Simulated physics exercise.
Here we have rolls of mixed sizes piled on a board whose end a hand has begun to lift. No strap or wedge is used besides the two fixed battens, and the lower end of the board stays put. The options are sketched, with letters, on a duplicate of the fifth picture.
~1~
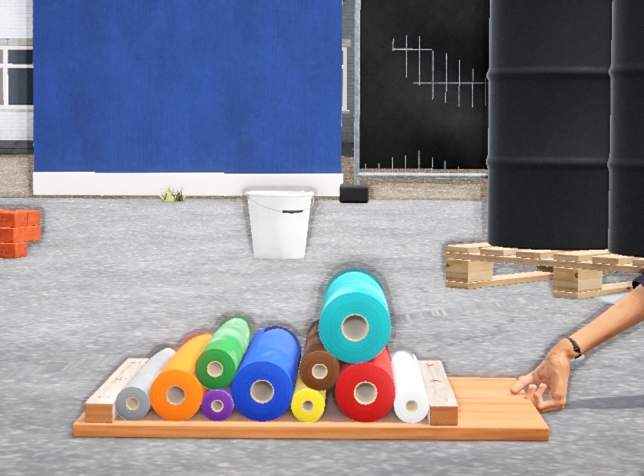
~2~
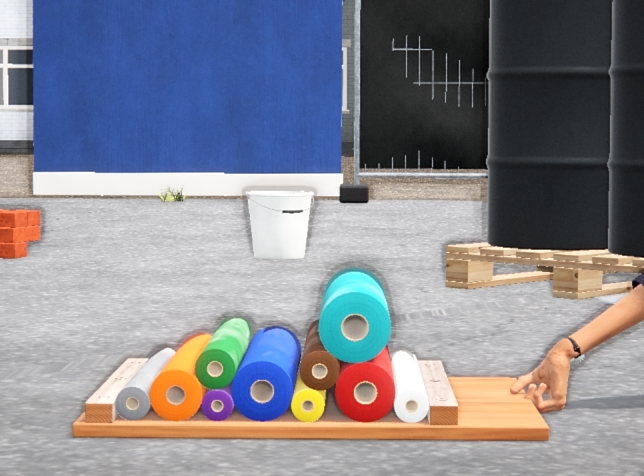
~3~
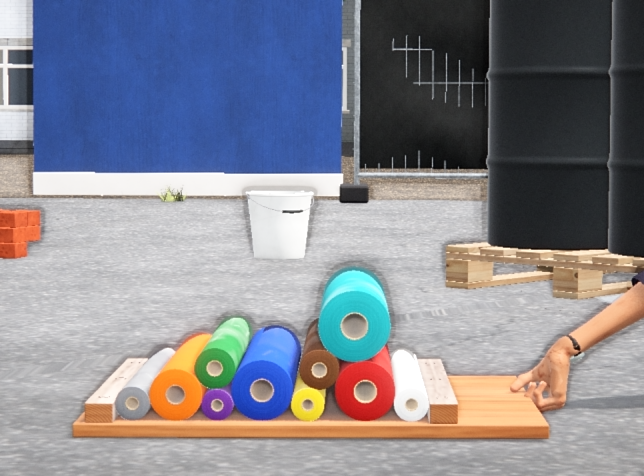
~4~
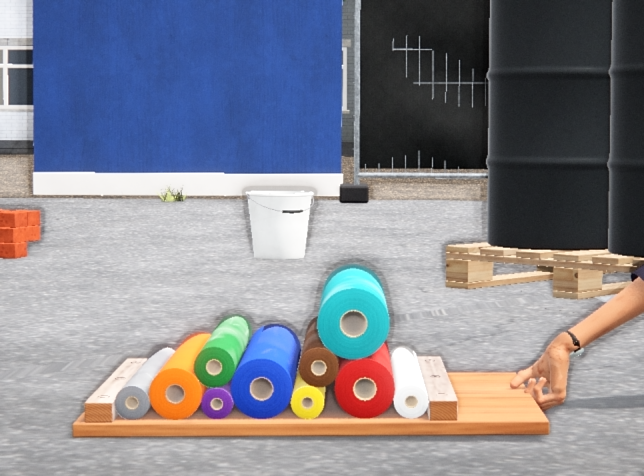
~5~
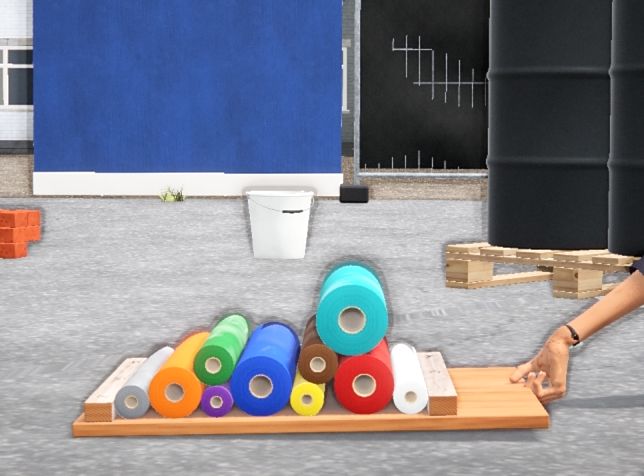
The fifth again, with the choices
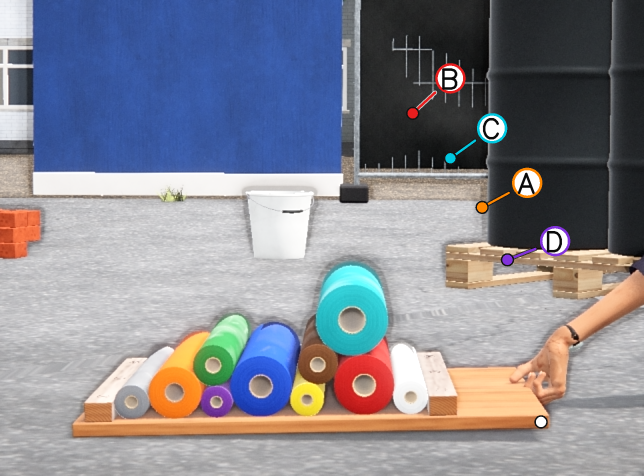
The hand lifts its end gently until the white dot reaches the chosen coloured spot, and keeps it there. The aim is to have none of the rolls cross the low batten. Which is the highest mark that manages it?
Up to C.
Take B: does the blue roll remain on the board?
Yes, with B.
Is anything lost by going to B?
Yes, at B.
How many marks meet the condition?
Three of them.
On the marked copy, A at (482, 207); B at (413, 113); C at (450, 158); D at (508, 260); the white dot at (541, 422).
Taking C. A third of the way, board at 20°.
Two thirds of the way, board at 36°.
When it is over, board at 36°, none over the low batten.
As for the rest, A none over the low batten; B one over the low batten (turquoise); D none over the low batten.
